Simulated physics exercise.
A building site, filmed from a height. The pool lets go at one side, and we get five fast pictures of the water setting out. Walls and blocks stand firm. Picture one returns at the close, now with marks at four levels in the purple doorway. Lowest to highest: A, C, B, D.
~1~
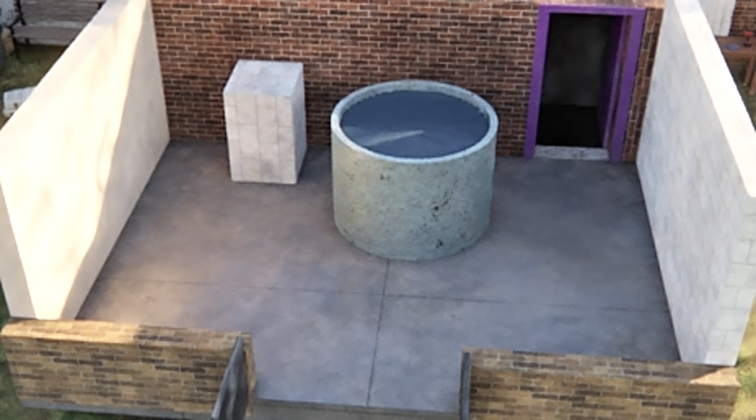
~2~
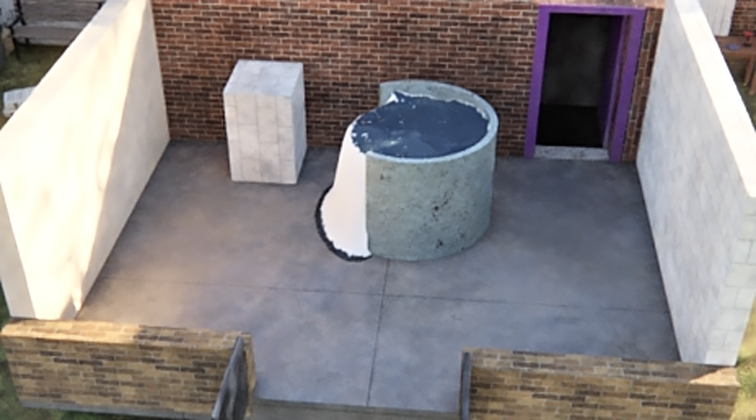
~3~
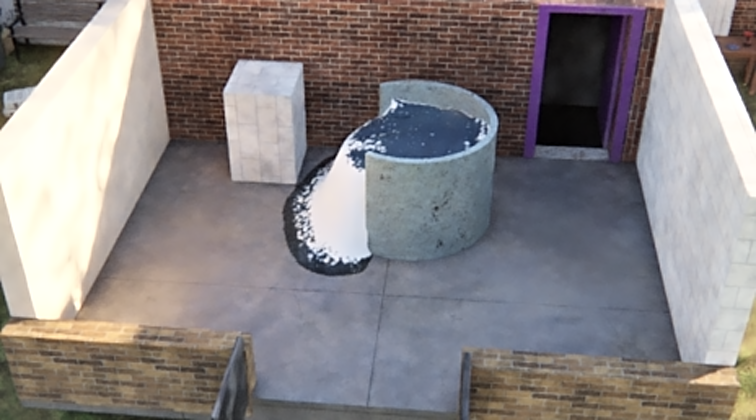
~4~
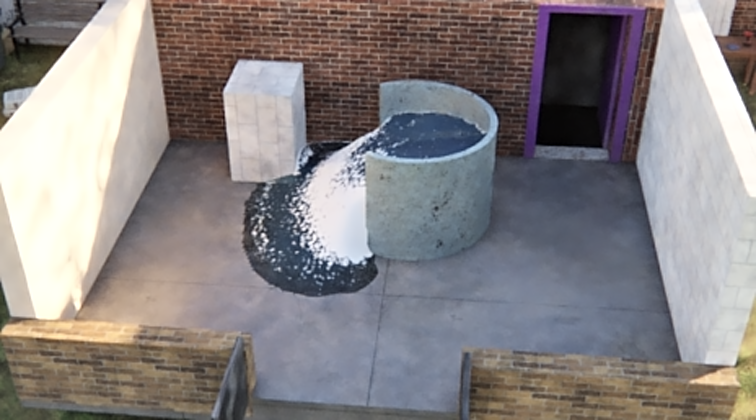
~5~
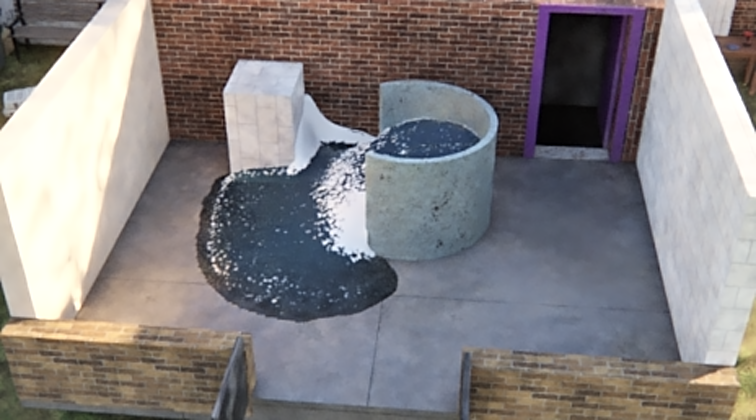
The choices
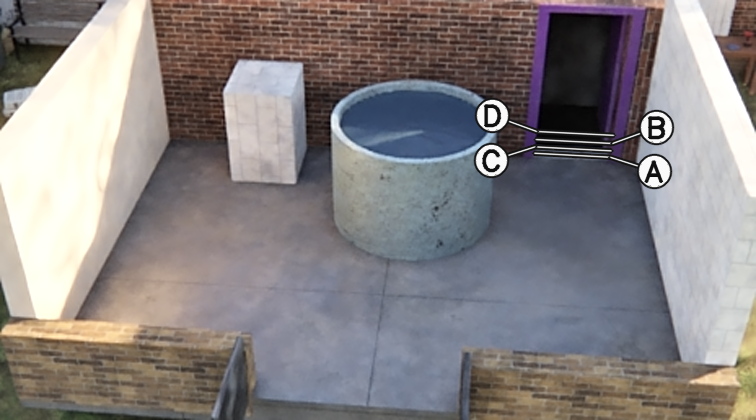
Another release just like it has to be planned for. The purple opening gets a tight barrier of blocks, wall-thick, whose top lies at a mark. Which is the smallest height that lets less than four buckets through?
Go for C.
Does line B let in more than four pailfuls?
No.
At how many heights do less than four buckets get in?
Three of them.
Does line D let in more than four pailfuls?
No, not at all.
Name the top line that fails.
It is A.
On the marked copy, A at (572, 155); B at (574, 141); C at (573, 148); D at (575, 133); from the bottom up A, C, B, D.
Choosing A, about 11 bucketfuls get in.
Choosing B, nothing gets over.
Choosing C, a splash gets over, under a bucket.
Choosing D, nothing gets over.
